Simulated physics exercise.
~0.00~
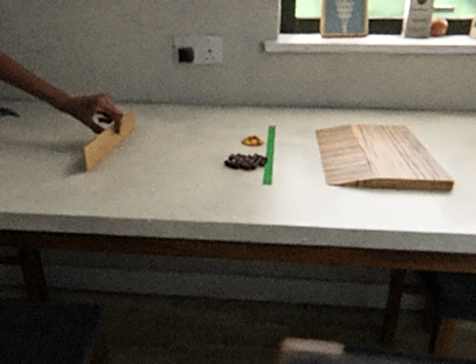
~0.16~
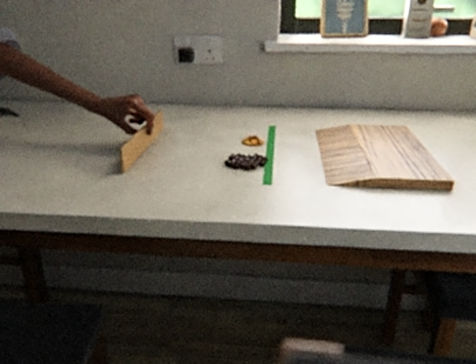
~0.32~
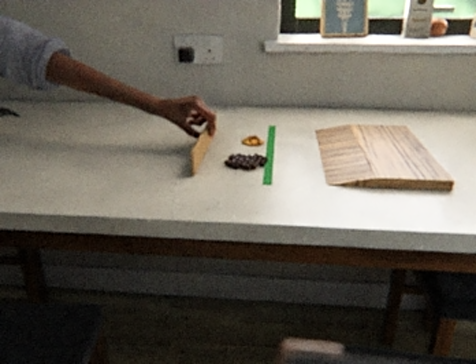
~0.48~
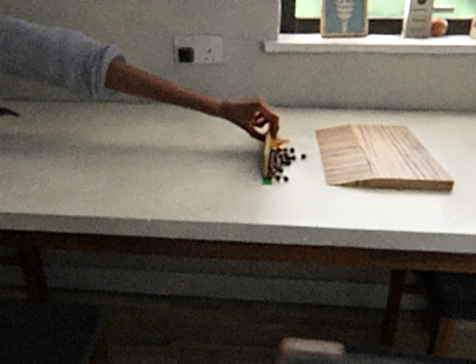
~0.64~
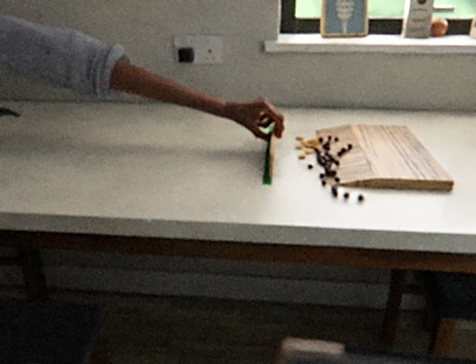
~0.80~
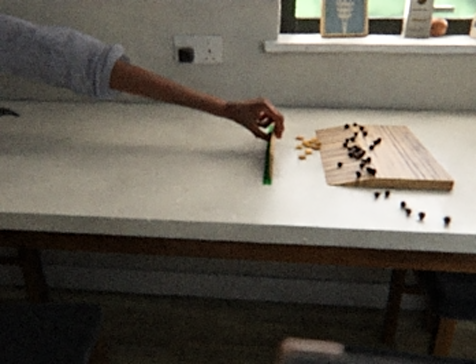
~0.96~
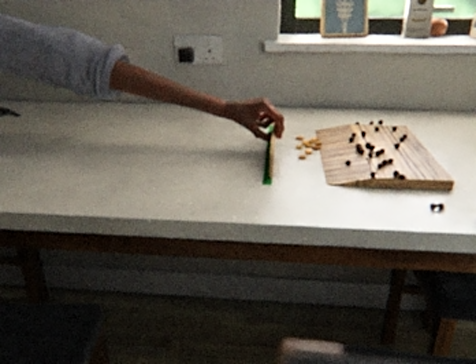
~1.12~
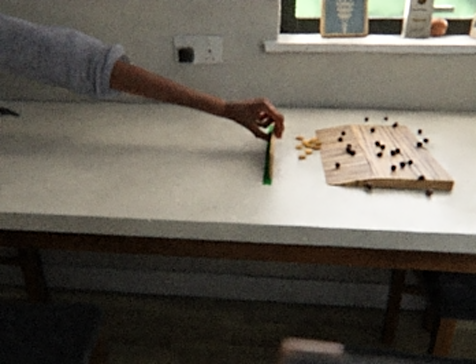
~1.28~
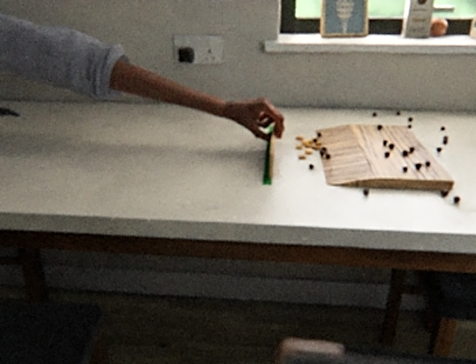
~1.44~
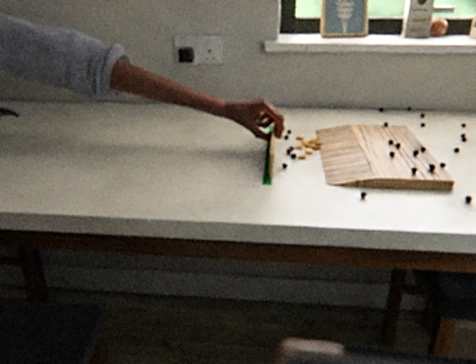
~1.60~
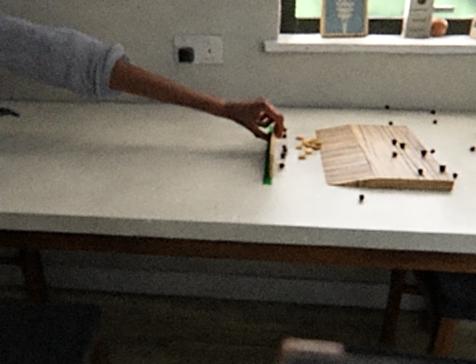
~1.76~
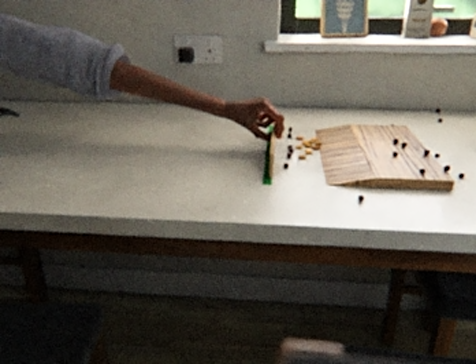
On a pale tabletop, a hand sweeps card rightward, scattering dark beads over a wooden wedge while yellowish bits stop short.
